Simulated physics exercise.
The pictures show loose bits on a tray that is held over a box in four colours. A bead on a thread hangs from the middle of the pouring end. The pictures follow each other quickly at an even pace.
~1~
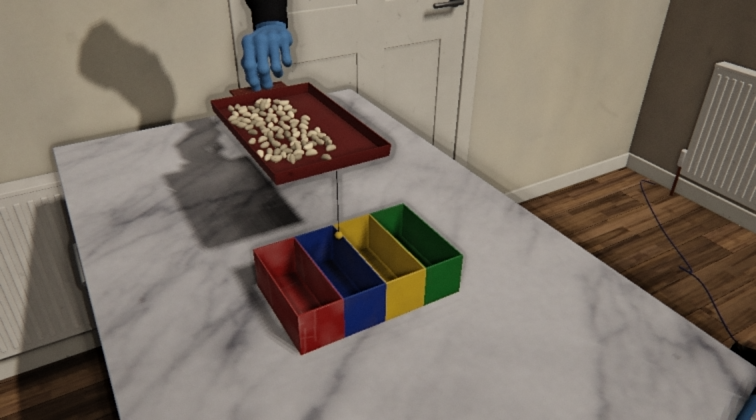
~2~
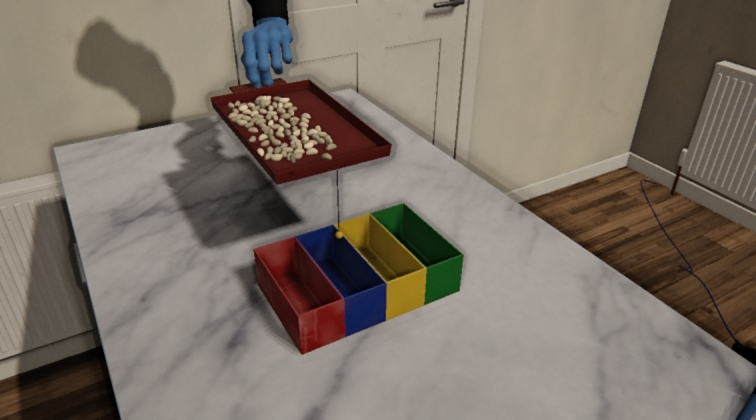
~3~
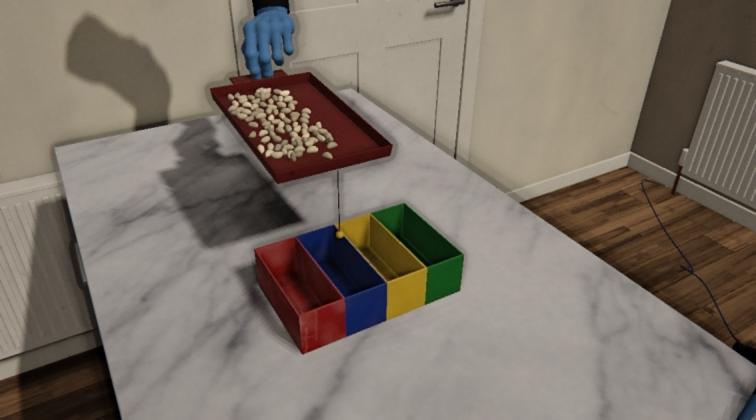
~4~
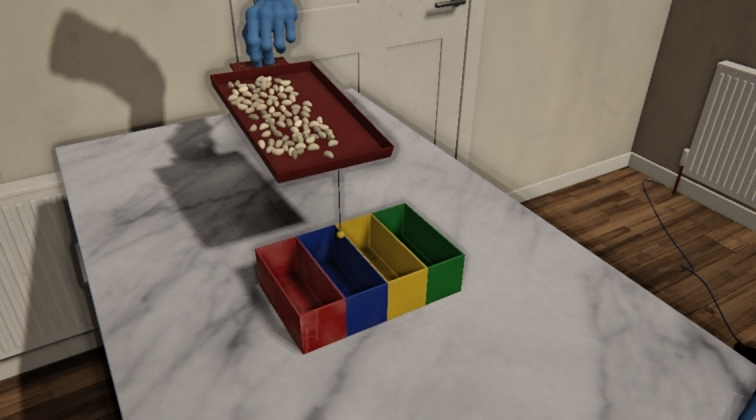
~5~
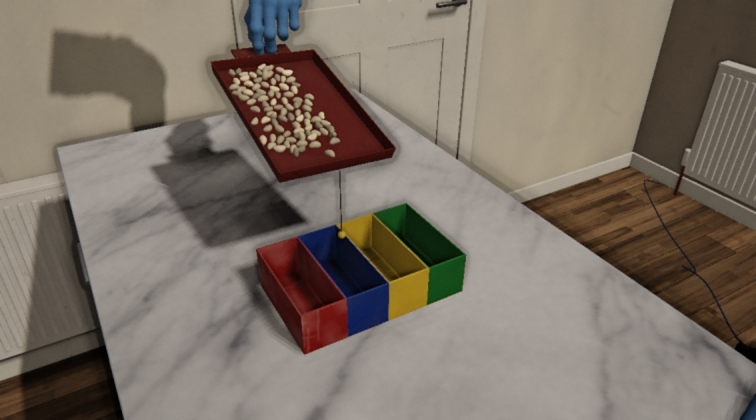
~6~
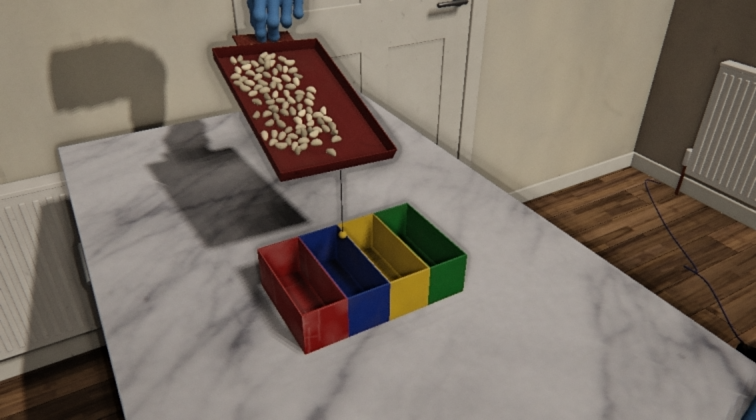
A blue-gloved hand gradually tilts a red tray of white beans above four coloured compartments.
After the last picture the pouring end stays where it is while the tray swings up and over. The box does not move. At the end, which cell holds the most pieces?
The yellow cell gets the most.
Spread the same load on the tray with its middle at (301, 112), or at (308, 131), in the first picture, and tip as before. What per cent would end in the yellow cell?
In turn 60 and 40 in a hundred.
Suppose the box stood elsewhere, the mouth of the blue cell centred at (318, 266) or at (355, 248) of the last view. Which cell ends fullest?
At the first place green, at the second yellow.
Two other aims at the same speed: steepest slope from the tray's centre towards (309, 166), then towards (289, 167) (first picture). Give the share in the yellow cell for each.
The first gives 10 %, the second 0 %.
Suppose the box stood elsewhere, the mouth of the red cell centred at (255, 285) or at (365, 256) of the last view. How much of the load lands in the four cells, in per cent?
Near 80 % and 70 %.
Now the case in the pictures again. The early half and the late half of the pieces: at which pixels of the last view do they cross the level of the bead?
First near (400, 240), later near (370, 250).
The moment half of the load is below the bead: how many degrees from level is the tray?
Roughly 115°.
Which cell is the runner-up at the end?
It is the blue cell.
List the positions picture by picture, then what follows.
The first picture shows corners of the pouring end near (276, 173) and (389, 144), level; middle of the load near (275, 129), white beans; bead on its thread near (339, 235); red cell near (322, 323); blue cell near (365, 307); yellow cell near (405, 291); green cell near (443, 277).
The second picture shows corners of the pouring end near (276, 172) and (390, 144), level; middle of the load near (276, 127).
The third picture shows corners of the pouring end near (277, 172) and (391, 145), tipped barely, lowest at the right corner; middle of the load near (276, 122).
The fourth picture shows corners of the pouring end near (279, 172) and (392, 146), tipped a little, lowest at the right corner; middle of the load near (277, 115).
The fifth picture shows corners of the pouring end near (281, 172) and (394, 147), tipped a little, lowest at the right corner; middle of the load near (278, 108).
The sixth picture shows corners of the pouring end near (282, 172) and (395, 149), tipped clearly, lowest at the right corner; middle of the load near (280, 101); red cell near (326, 323); blue cell near (369, 306); yellow cell near (409, 291); green cell near (447, 276).
Shortly afterwards, tray tipped steeply; all but a few on the tray; only a few falling or outside the box.
Next, tray tipped right over; the bulk on the tray; a little in the yellow cell; a little in the green cell; only a few in the blue cell; only a few in the red cell; only a few falling or outside the box.
Some moments later, tray tipped past a quarter turn; near half in the yellow cell; near a quarter in the blue cell; near a quarter in the green cell; a little in the red cell; only a few falling or outside the box.
In the end, tray tipped past a quarter turn; near half in the yellow cell; near a quarter in the blue cell; near a quarter in the green cell; a little in the red cell; only a few outside the box.
